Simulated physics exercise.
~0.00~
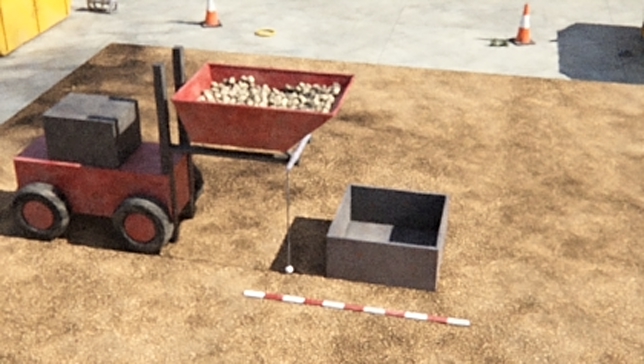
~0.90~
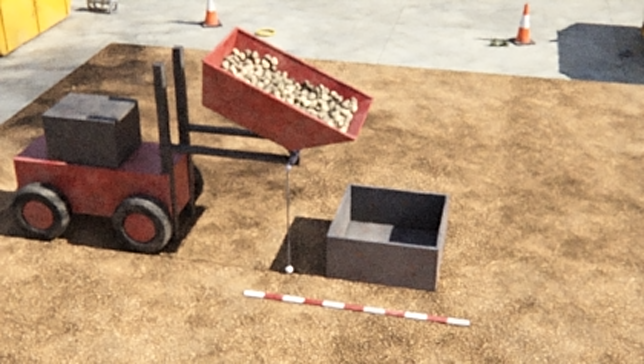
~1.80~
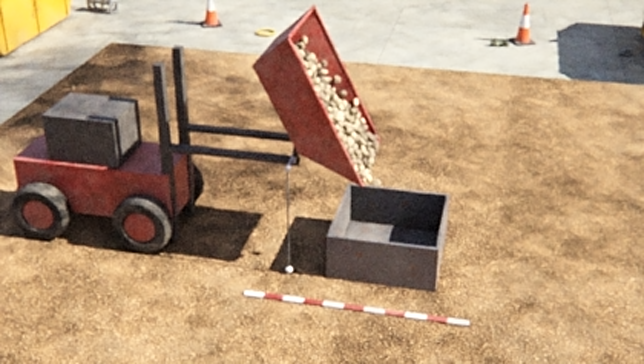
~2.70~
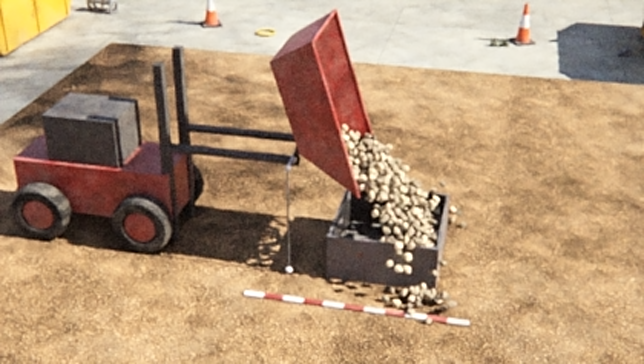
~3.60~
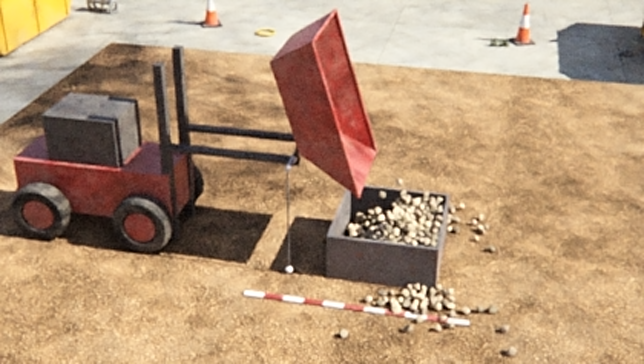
A small red fork truck tipped its raised red skip steeply forward to the right, pouring pale stones into the dark open bin in front, and ended with the skip empty, most stones in the bin and some scattered on the ground around it.
